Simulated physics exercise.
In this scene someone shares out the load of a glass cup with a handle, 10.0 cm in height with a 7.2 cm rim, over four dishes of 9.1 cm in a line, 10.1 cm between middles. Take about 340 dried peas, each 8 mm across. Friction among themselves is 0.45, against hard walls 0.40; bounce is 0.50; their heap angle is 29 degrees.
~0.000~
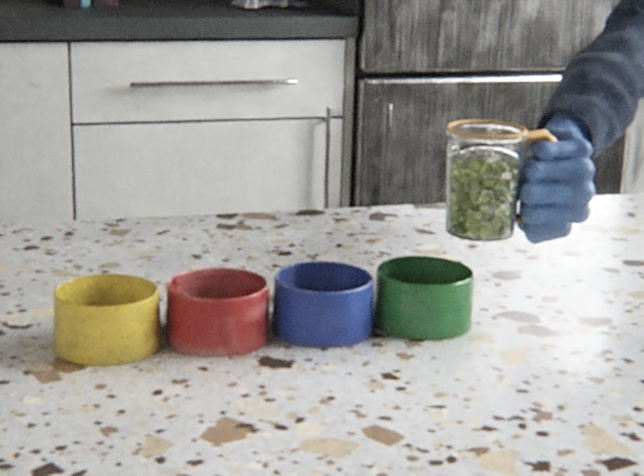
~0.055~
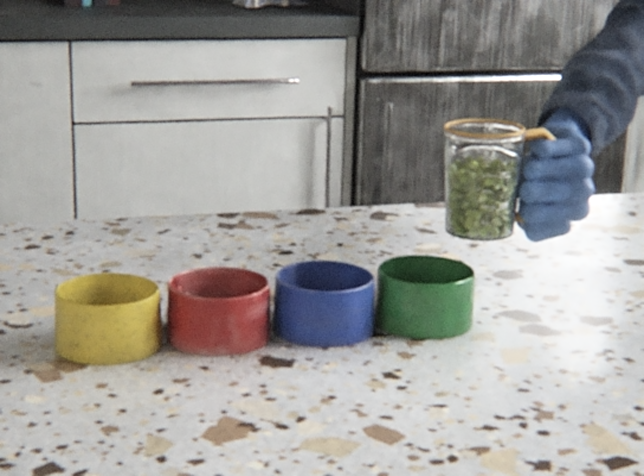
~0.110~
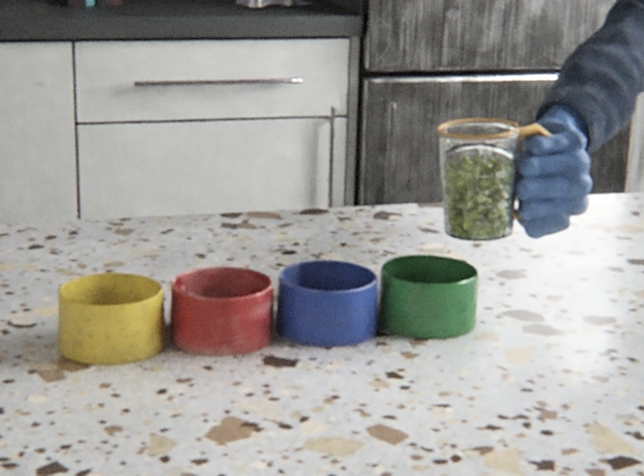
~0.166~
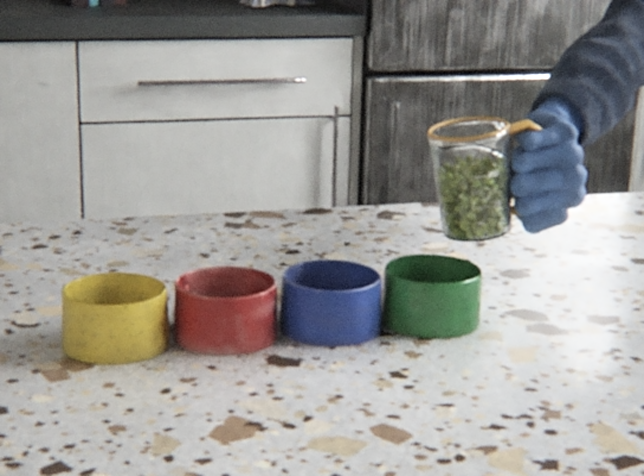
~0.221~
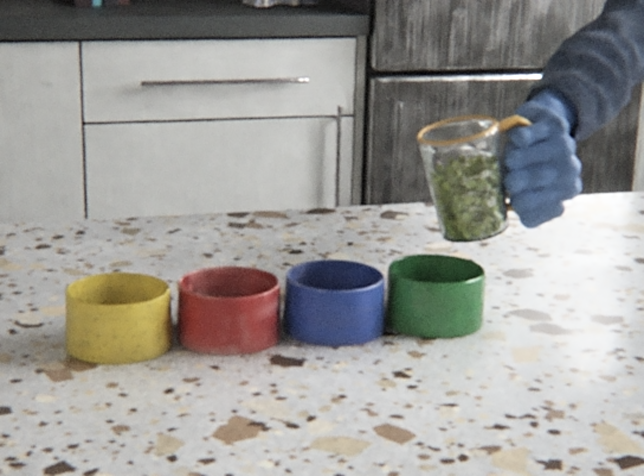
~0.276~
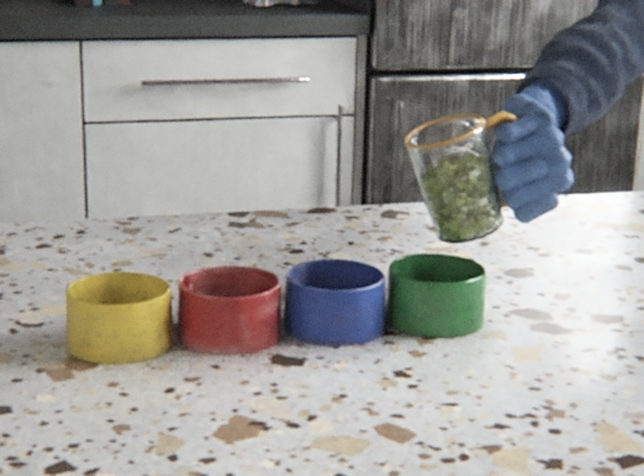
On a speckled kitchen counter, a blue-gloved hand held a glass cup of green pieces beside four coloured dishes in a row, then moved it slightly left while gradually tilting it toward them.
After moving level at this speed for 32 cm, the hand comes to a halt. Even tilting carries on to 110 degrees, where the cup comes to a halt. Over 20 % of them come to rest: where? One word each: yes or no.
Red dish: No; blue dish: No; green dish: No; yellow dish: Yes; counter: No.
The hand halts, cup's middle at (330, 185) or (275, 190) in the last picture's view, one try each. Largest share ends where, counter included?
Most lands at red on the first run and at red on the second.
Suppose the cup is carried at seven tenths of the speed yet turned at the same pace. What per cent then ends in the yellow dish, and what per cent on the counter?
Yellow: 10; counter: 10.
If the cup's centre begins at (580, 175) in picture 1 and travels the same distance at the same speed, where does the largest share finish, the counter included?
The winner: Red.
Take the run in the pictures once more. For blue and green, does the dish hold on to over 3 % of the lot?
Note - blue negative, green negative.
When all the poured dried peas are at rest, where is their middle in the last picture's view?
Once everything settles, the centre is around (116, 327).
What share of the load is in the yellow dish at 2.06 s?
It works out to some 75 per cent.
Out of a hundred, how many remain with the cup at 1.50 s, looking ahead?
Roughly 55 %.
After 1.01 s, tilt 82 degrees; cup holds 100 %.
After 1.50 s, tilt 110 degrees; cup holds 55 %, red 15 %, yellow 15 %.
After 2.06 s, tilt 110 degrees; cup holds 0 %, red 10 %, yellow 75 %.
In the end, at 2.6 s, red 10 %, blue 0 %, green 0 %, yellow 75 %, counter 10 %.
